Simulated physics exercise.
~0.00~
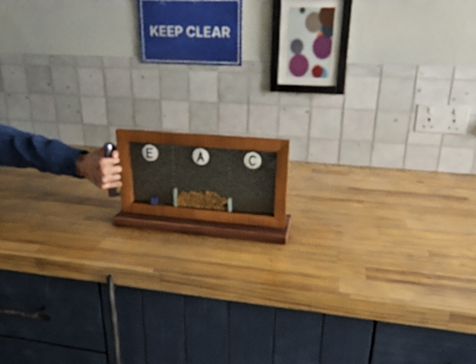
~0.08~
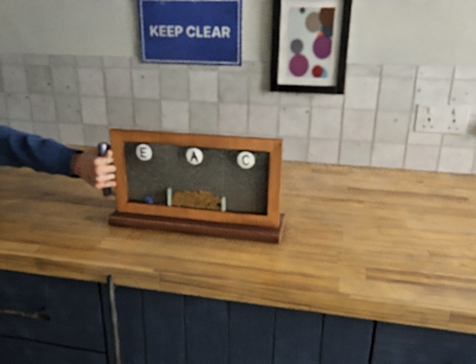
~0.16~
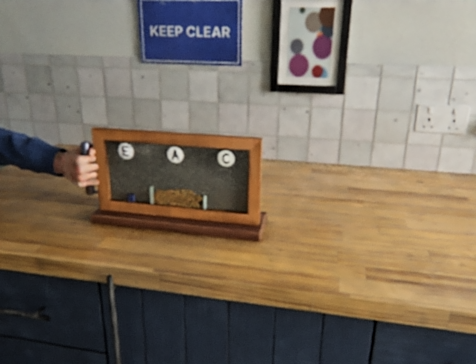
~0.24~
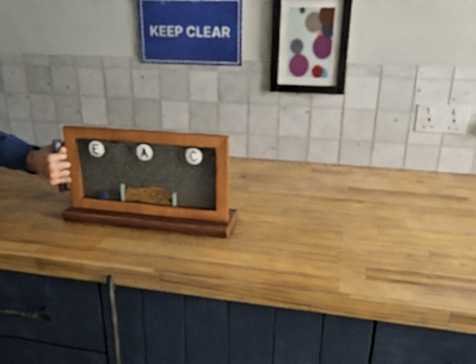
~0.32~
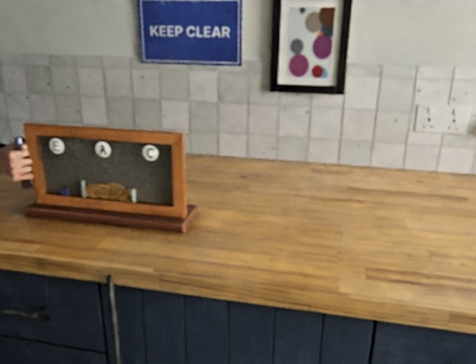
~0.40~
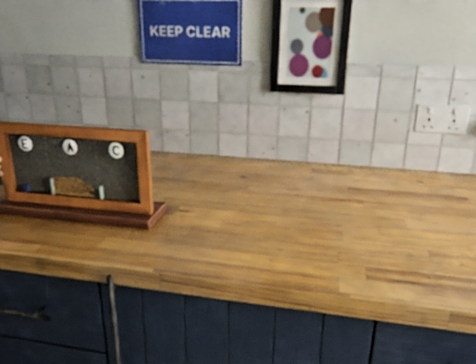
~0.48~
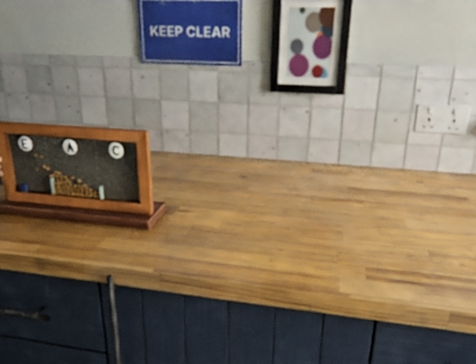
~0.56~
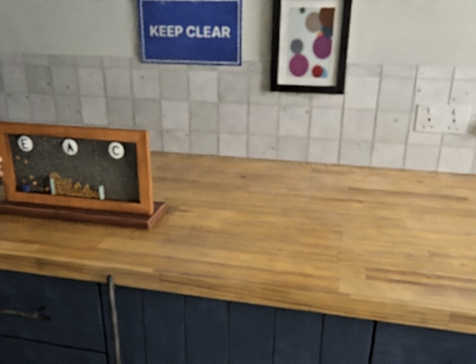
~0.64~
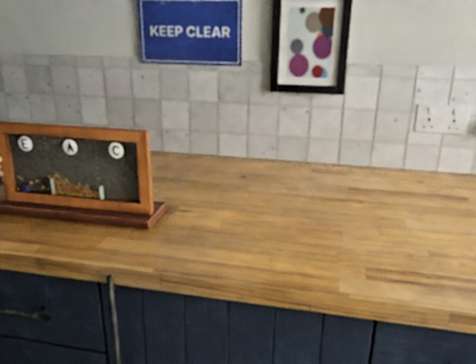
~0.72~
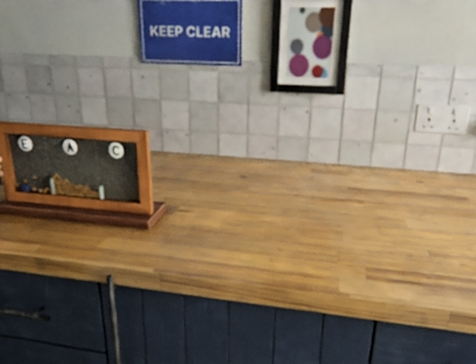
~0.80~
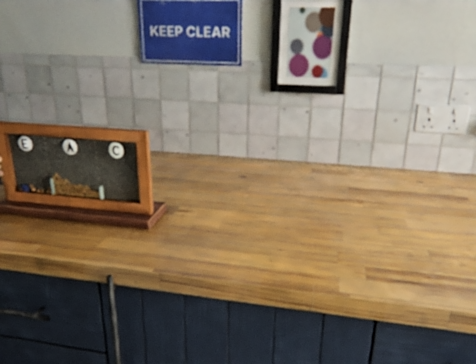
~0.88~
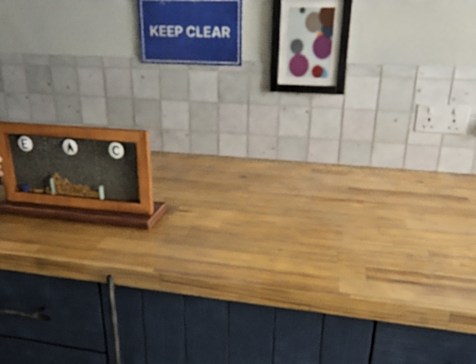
On a wooden kitchen counter, a hand slides a clear-fronted framed case of small wooden beads and a blue block to the left; it stops, the beads surge up and leftward, then settle mostly under A, with some spilled under E.
